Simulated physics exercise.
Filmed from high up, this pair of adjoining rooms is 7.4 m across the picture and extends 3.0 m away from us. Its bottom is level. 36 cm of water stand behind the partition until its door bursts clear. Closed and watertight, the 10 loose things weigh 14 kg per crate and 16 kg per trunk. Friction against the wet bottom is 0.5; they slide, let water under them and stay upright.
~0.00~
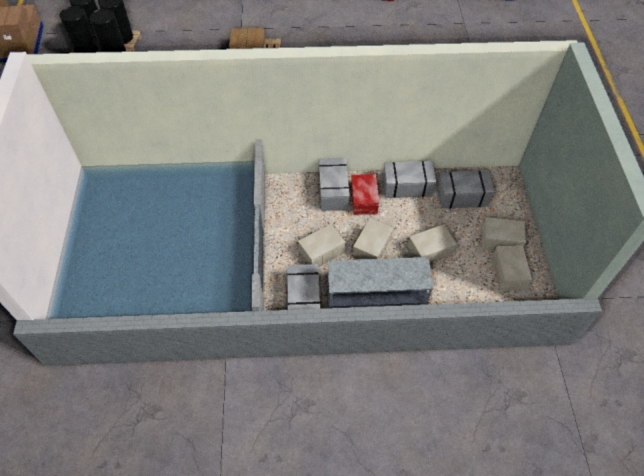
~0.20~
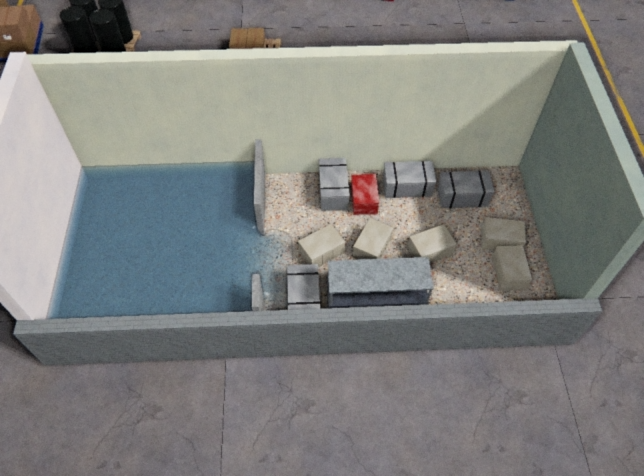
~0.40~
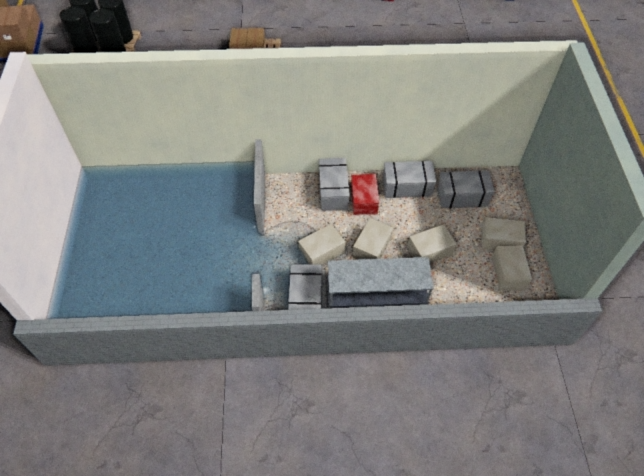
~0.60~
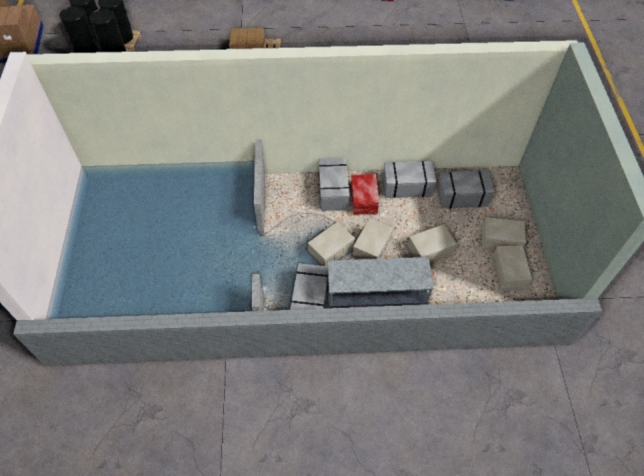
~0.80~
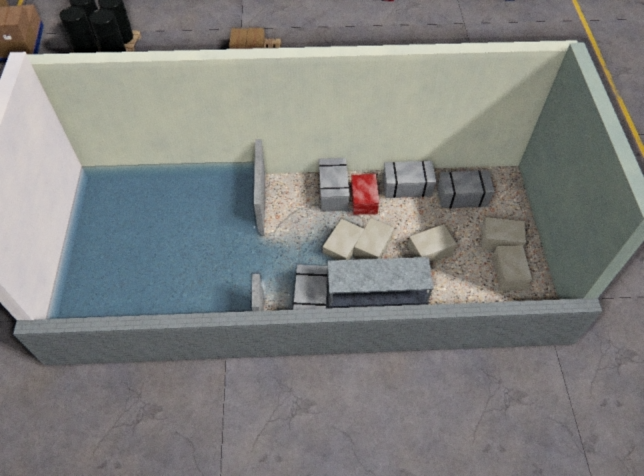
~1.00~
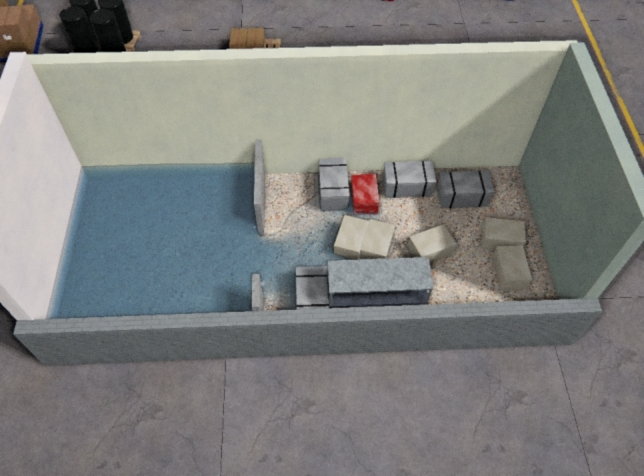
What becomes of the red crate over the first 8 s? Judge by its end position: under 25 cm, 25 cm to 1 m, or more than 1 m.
Oh, that one's pushed a little way.
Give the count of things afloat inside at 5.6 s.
Count: 10.
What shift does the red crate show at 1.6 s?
I'd guess some 20 cm by then.
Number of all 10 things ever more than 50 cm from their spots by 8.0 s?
10.
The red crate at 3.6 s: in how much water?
Depth approx. 8 cm.
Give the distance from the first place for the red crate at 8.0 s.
80 centimetres.
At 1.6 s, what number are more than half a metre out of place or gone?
Count: 1.
After 1.6 s the red crate is near (374, 184), 0.2 m from its start, aground; 2 afloat.
After 3.6 s the red crate is near (376, 171), 0.4 m from its start, afloat; 9 afloat.
After 5.6 s the red crate is near (391, 200), 0.5 m from its start, afloat; 10 afloat.
After 8.0 s the red crate is near (403, 210), 0.8 m from its start, afloat; 10 afloat.
